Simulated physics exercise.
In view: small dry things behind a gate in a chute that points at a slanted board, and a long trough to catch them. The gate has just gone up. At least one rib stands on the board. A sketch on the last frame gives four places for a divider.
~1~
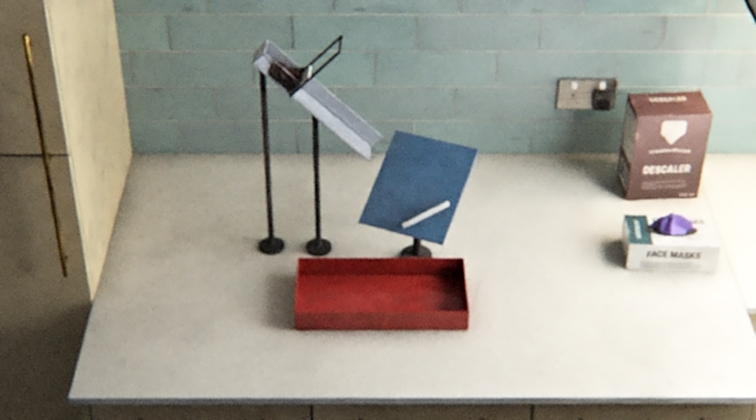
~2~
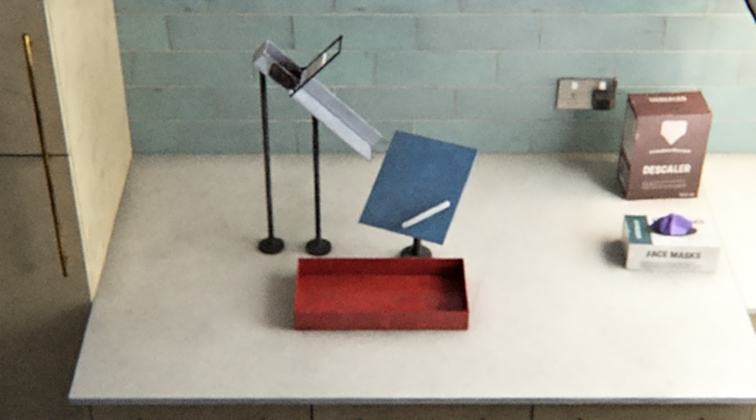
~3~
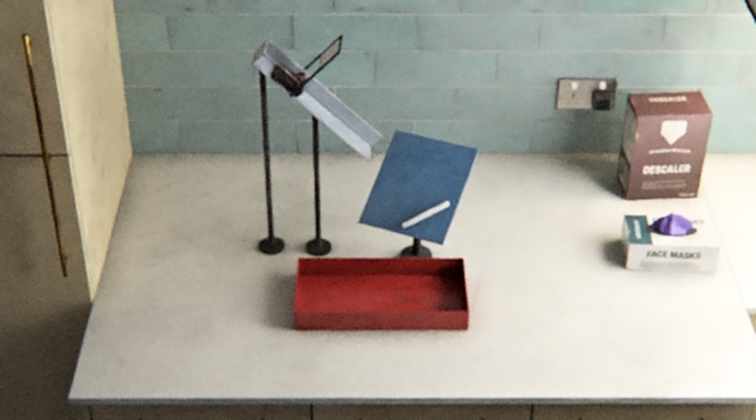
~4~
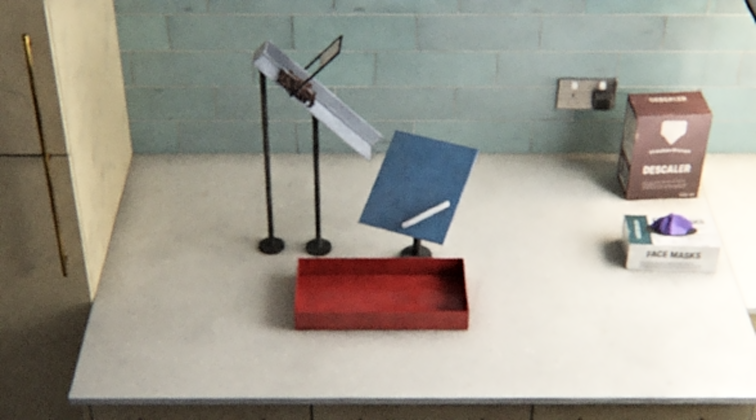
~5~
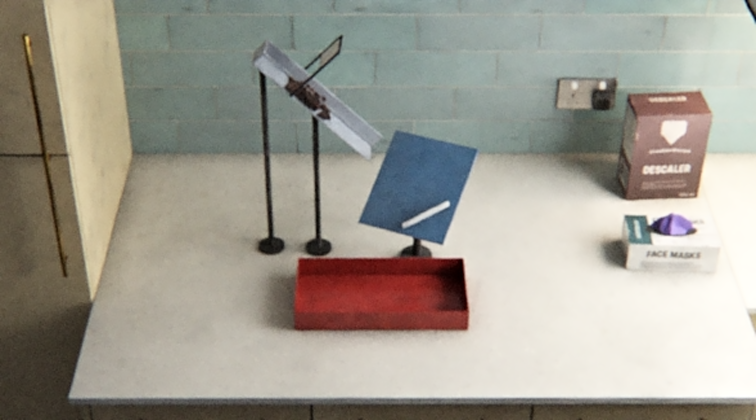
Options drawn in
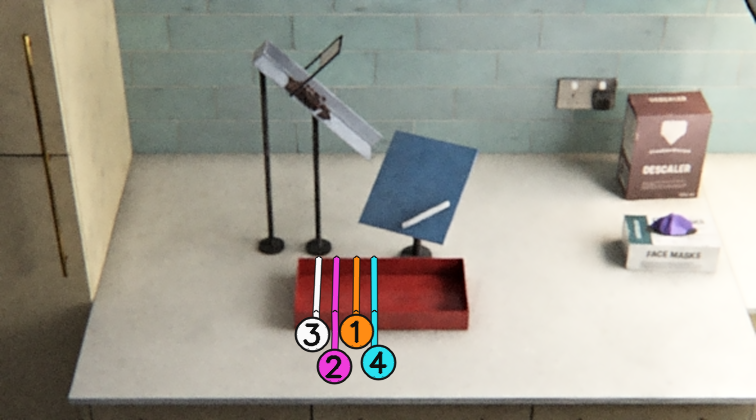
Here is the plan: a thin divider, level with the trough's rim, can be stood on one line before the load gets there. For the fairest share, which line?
Use line 4.
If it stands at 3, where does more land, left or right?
More lands on the right.
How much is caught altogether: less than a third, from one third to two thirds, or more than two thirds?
More than two thirds.
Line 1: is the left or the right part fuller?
More lands on the right.
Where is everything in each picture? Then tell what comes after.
The first frame shows load behind the gate at (287, 74), allspice berries; lip of the chute at (370, 154), sloping fairly steeply.
The second frame shows middle of the board at (419, 186), tilted fairly steeply; middle of its low edge at (400, 233); of its high edge at (437, 139).
The third frame shows front corners of the trough at (295, 312) and (469, 312), empty; front of the load at (302, 91).
The fourth frame shows middle of the load at (301, 87); its front at (313, 104), about a quarter of the way to the lip; rib from (448, 201) to (402, 225).
The fifth frame shows middle of the load at (309, 100); its front at (328, 118), about half of the way to the lip.
On the marked copy, line 1 crosses the front rim at (356, 312); line 2 crosses the front rim at (334, 312); line 3 crosses the front rim at (316, 312); line 4 crosses the front rim at (374, 312).
With 1, of what is caught, a stray few on the left of the divider, nearly all on the right.
With 2, of what is caught, none on the left of the divider, all on the right.
With 3, of what is caught, none on the left of the divider, all on the right.
With 4, of what is caught, about half on the left of the divider, about half on the right.
